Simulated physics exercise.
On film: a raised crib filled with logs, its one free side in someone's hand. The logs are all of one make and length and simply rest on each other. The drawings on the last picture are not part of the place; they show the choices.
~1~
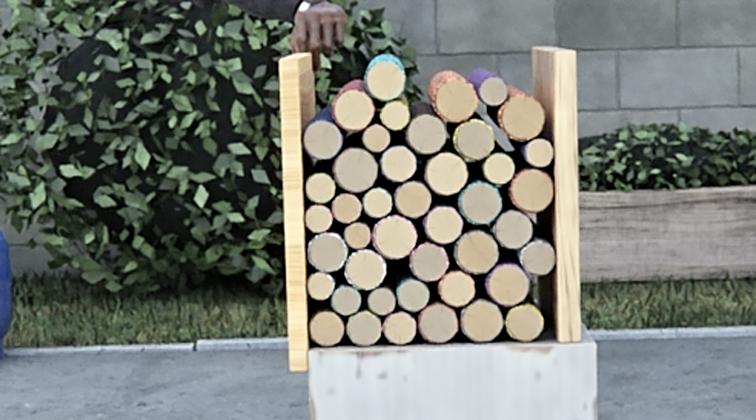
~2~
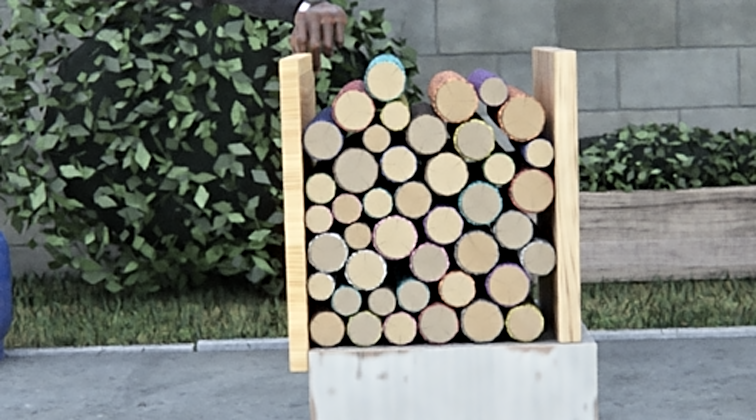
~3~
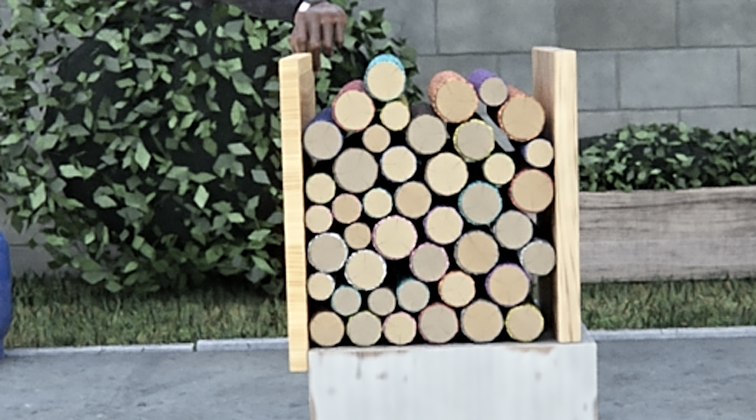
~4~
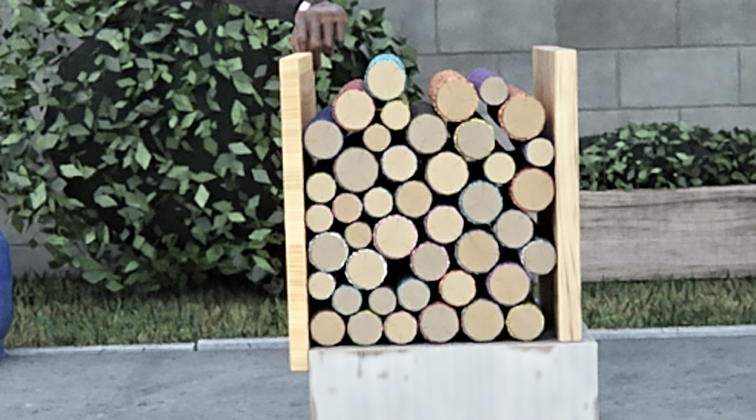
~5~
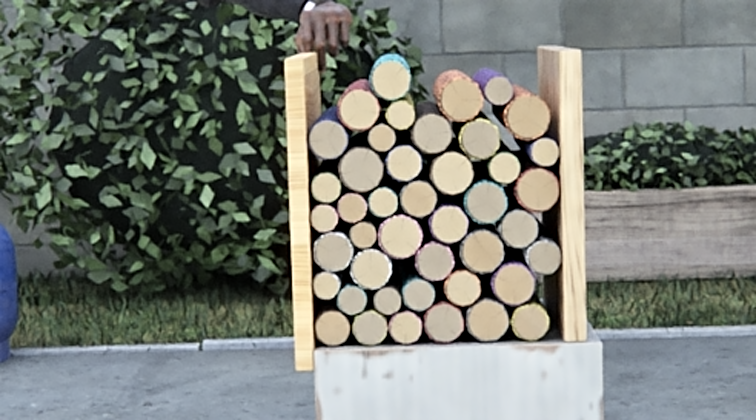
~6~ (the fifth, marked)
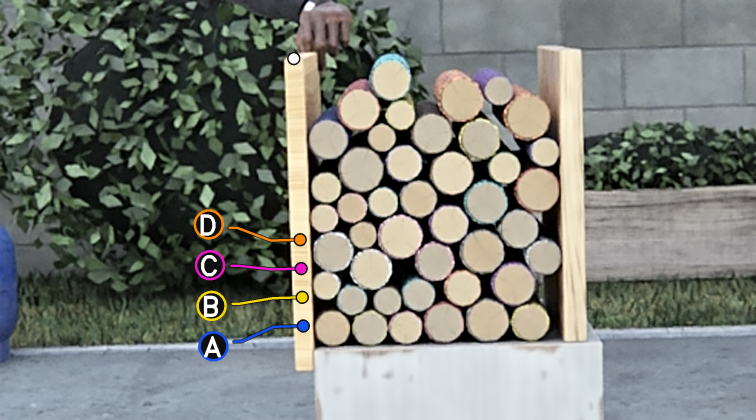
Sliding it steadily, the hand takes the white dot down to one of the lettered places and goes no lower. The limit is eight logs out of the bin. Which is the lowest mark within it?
D is the limit.
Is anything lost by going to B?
Yes.
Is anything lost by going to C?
At C: Yes.
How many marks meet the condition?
One of them.
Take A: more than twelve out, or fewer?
It loses more than twelve.
On the marked copy, A at (303, 326); B at (302, 297); C at (301, 269); D at (300, 240); the white dot at (293, 59).
With D. Early on, top of the board (306, 136).
Further on, top of the board (309, 222).
At the end, top of the board (310, 239), about five out over the board.
As for the rest, A more than eight out over the board; B more than eight out over the board; C nine out over the board.
